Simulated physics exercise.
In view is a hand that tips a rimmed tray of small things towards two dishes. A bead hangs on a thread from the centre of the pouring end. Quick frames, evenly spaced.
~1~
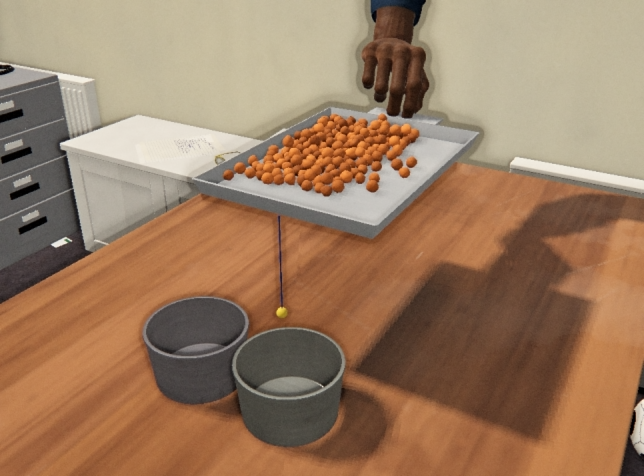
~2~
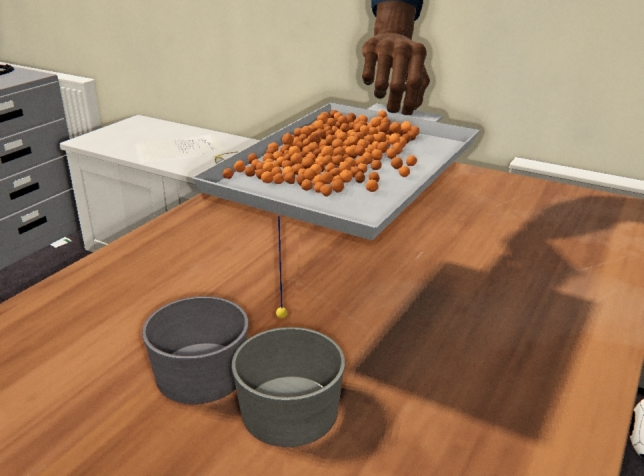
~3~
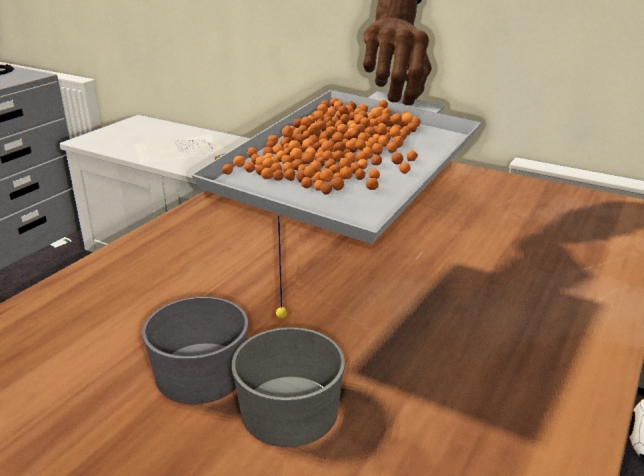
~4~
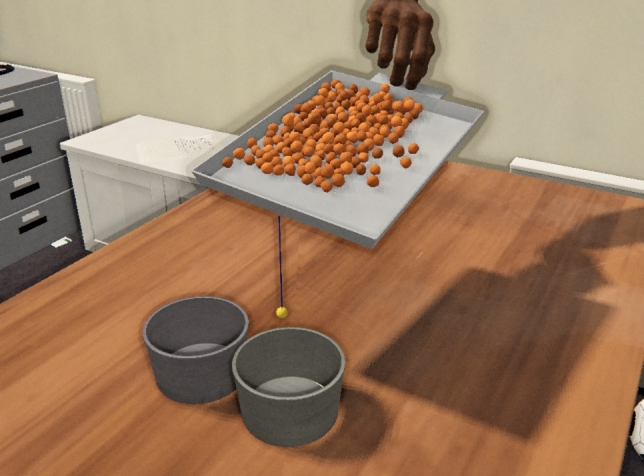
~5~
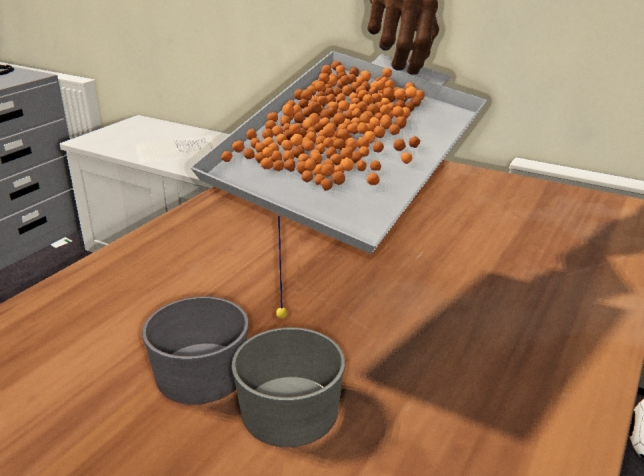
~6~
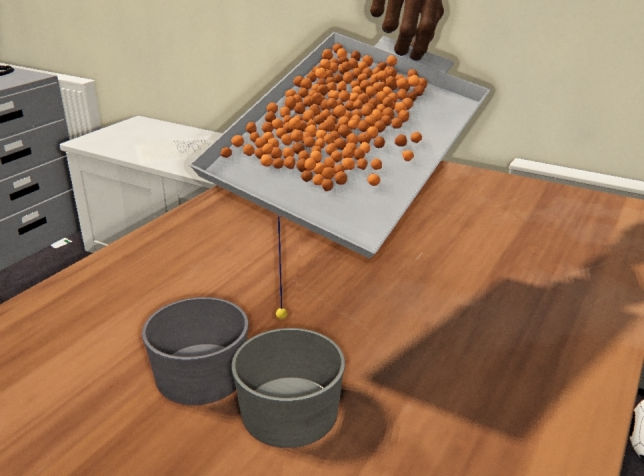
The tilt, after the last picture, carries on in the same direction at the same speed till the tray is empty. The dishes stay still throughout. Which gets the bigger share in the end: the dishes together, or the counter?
The dishes catch a minority of the load.
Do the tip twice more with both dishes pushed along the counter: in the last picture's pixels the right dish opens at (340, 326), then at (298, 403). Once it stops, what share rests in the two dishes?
First try: Roughly 20 per cent; second try: Roughly 10 per cent.
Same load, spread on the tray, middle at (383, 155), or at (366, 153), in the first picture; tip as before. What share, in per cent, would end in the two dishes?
Roughly 20 and 30 percent, in that order.
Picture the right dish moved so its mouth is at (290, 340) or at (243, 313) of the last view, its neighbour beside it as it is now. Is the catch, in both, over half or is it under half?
With the first shift the pair saves less than a half; with the second, less than a half.
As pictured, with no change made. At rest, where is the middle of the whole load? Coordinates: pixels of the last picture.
Near pixel (366, 431).
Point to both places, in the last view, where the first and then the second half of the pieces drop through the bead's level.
The first part passes (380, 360); everything after passes (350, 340).
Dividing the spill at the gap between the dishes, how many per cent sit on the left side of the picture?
Close to 0 per cent.
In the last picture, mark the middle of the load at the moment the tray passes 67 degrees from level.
(360, 231).
Just after the last frame, tray tipped steeply; roughly two thirds on the tray; just a few in the right dish; about a tenth outside both; roughly a quarter in the air.
A moment on, tray tipped past a quarter turn; just a few on the tray; roughly a quarter in the right dish; roughly two thirds outside both; about a tenth in the air.
Further on, tray tipped past a quarter turn; roughly a quarter in the right dish; the larger part outside both.
When it is over, tray tipped past a quarter turn; roughly a quarter in the right dish; not one in the left dish; the larger part outside both.
